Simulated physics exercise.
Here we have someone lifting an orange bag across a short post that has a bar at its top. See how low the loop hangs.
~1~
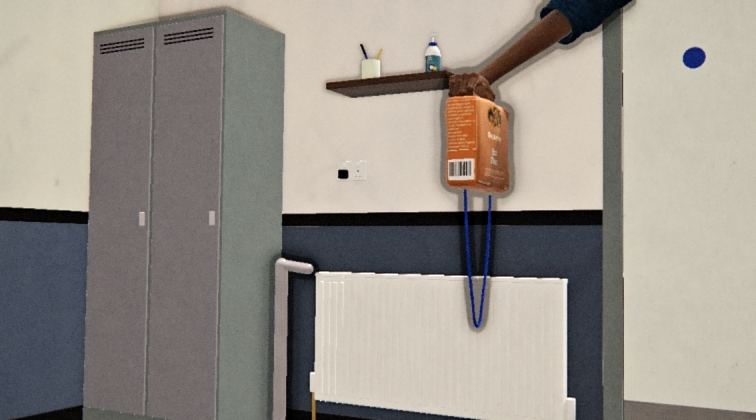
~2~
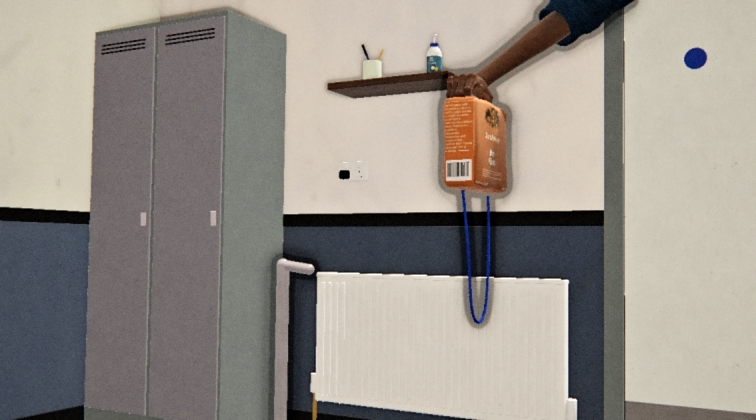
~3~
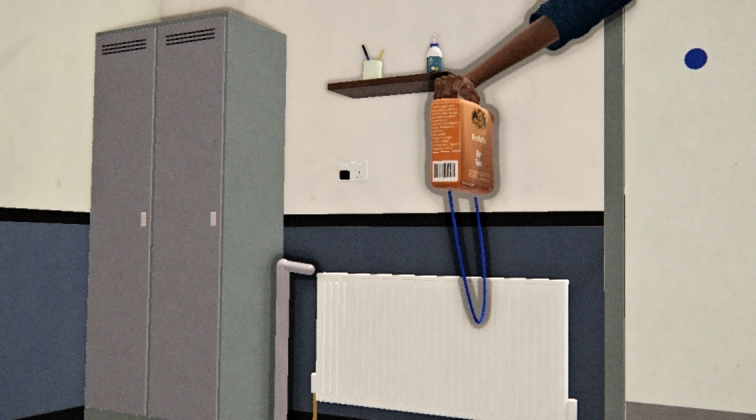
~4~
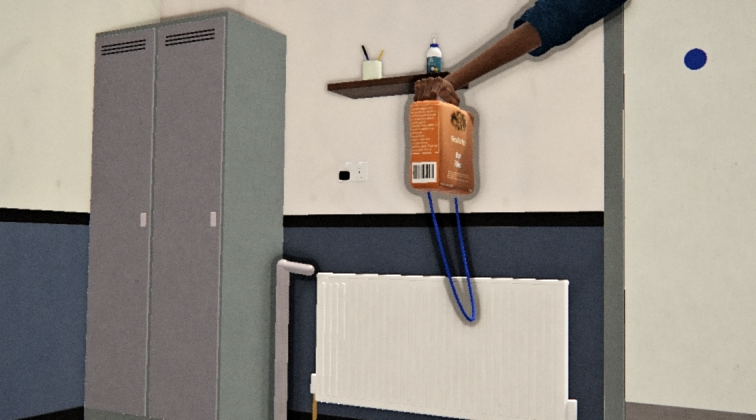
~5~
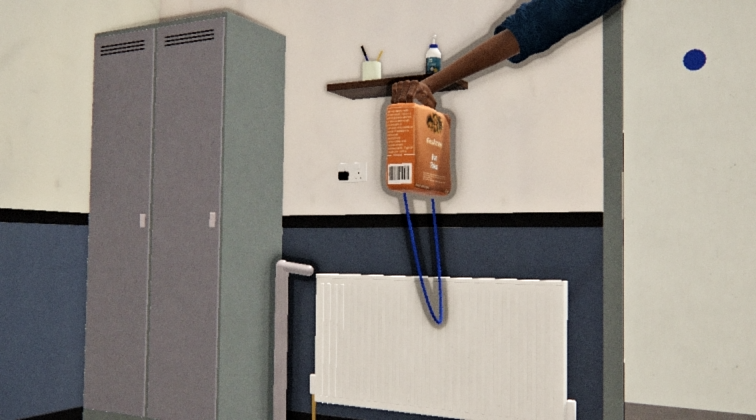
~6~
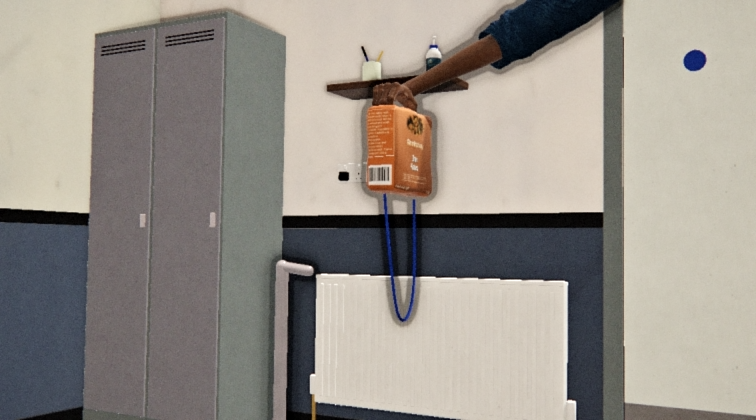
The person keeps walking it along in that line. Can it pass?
The orange bag snags on the hook.
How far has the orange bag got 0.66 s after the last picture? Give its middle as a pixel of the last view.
By then it is at (316, 157).
Then, 0.66 s on from there, bag nearing the post near (316, 157).
Then, 1.22 s on from there, bag past the post near (251, 160).
In the end, bag past the post near (218, 162); loop tight round the post, hand stopped. The orange bag gets caught.
